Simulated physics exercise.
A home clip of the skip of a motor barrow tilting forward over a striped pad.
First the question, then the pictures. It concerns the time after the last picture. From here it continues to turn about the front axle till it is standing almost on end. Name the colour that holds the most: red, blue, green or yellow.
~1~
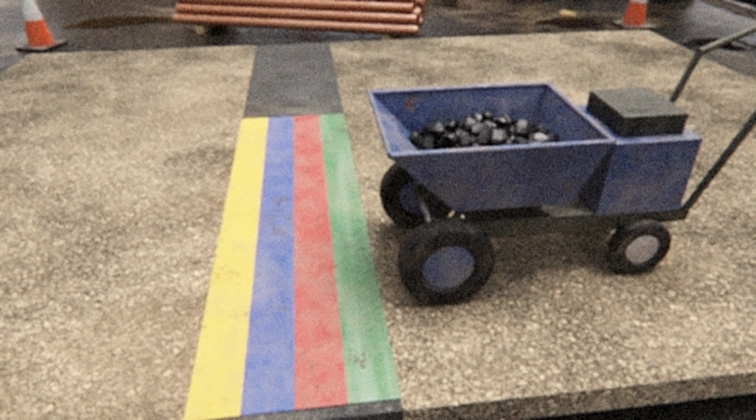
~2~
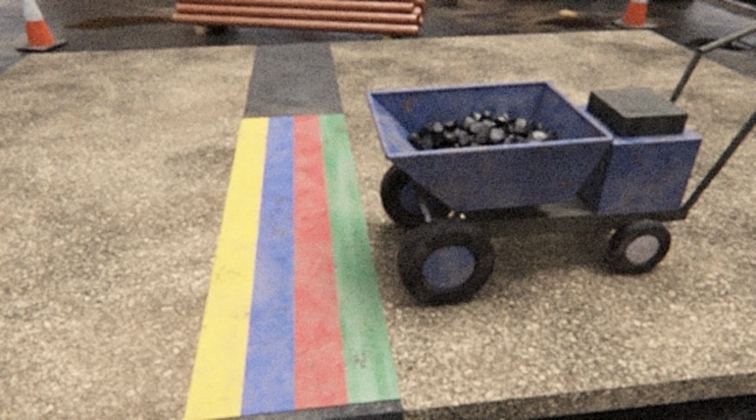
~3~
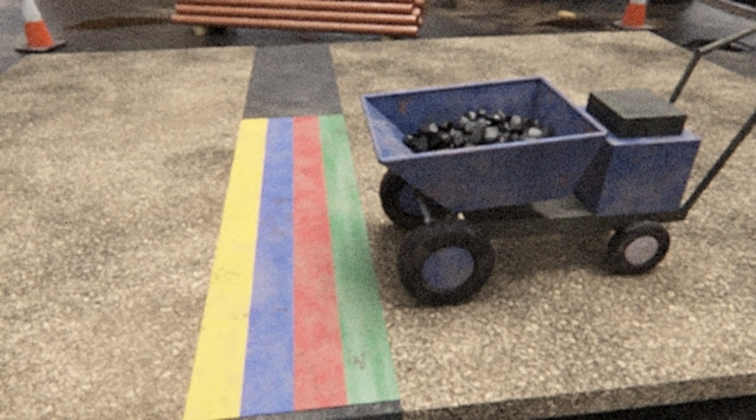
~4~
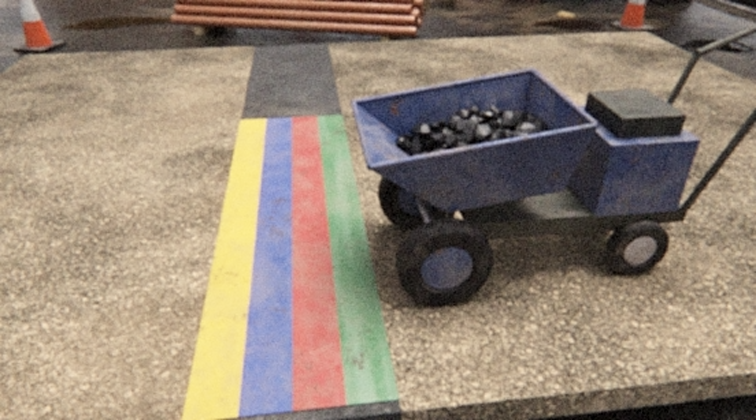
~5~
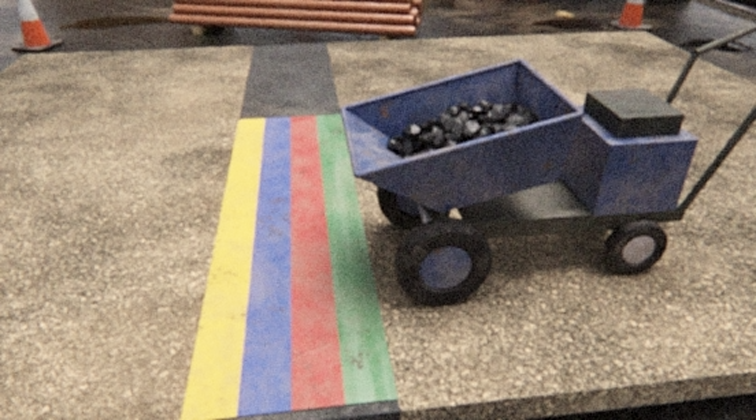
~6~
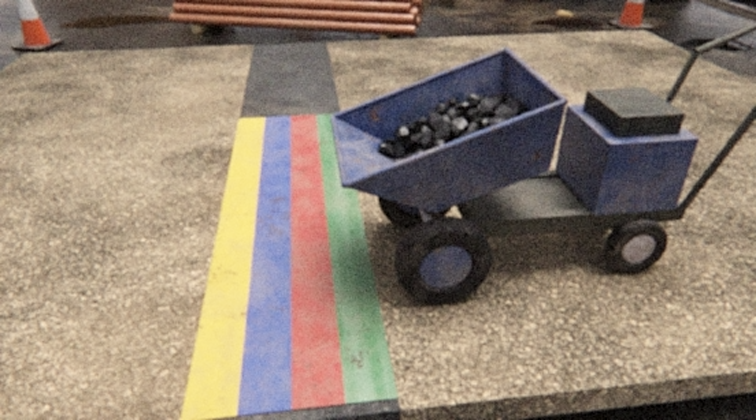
That would be blue.
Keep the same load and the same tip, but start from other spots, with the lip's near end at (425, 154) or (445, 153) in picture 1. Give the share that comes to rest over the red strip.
Result: Try 1 = 30 %, try 2 = 40 %.
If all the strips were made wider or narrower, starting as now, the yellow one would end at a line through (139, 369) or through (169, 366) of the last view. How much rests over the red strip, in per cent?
Respectively 30 and 20 percent.
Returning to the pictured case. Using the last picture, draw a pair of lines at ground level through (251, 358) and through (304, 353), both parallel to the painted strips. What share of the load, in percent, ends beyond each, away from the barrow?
Estimate, first then second: 40 %, 70 %.
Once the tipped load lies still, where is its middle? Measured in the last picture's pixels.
Near (256, 268).
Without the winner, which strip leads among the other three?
Next in line is yellow.
Soon after the last picture, skip tipped steeply; all in the skip.
A little later, skip tipped right over; about half in the skip; a small part over the red strip; about a third over the blue strip; a small part over the yellow strip.
Later still, skip tipped right over; about a quarter in the skip; a small part over the red strip; about a third over the blue strip; about a quarter over the yellow strip; a small part off the paint.
At rest, skip tipped right over; about a quarter in the skip; none over the green strip; a small part over the red strip; about a third over the blue strip; about a quarter over the yellow strip; a small part off the paint.
